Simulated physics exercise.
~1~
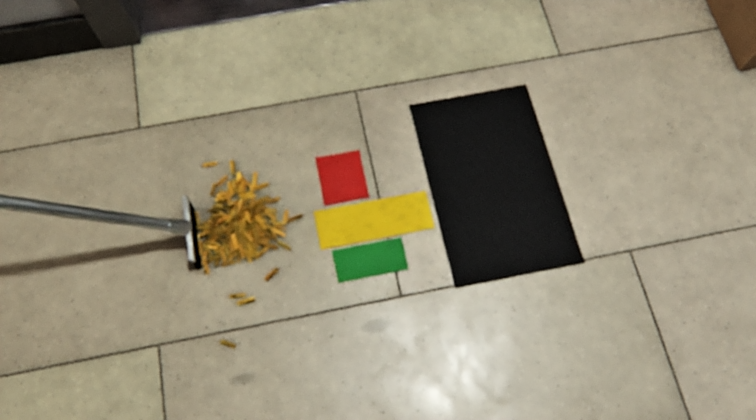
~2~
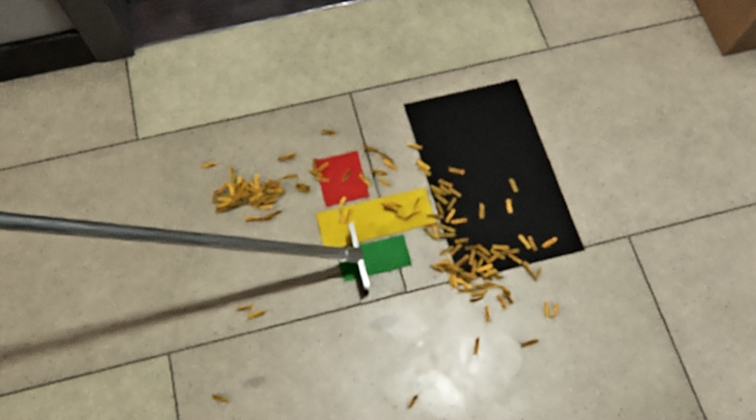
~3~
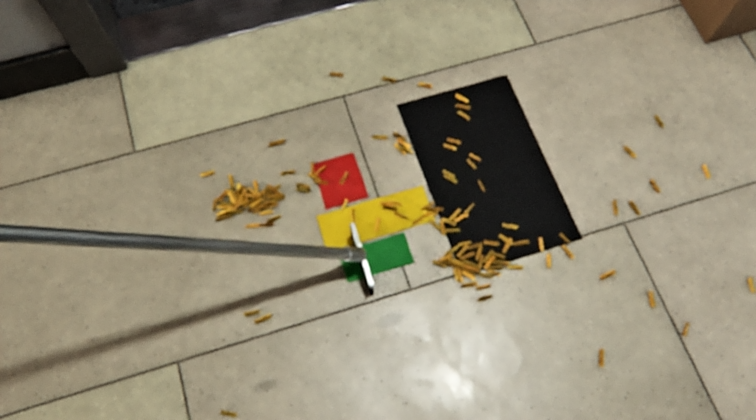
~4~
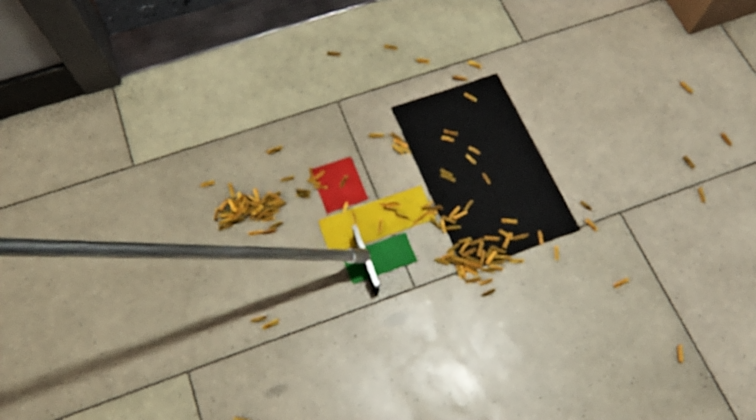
On a tiled floor, a squeegee shoves dry pasta rightwards over coloured mats, leaving it scattered.
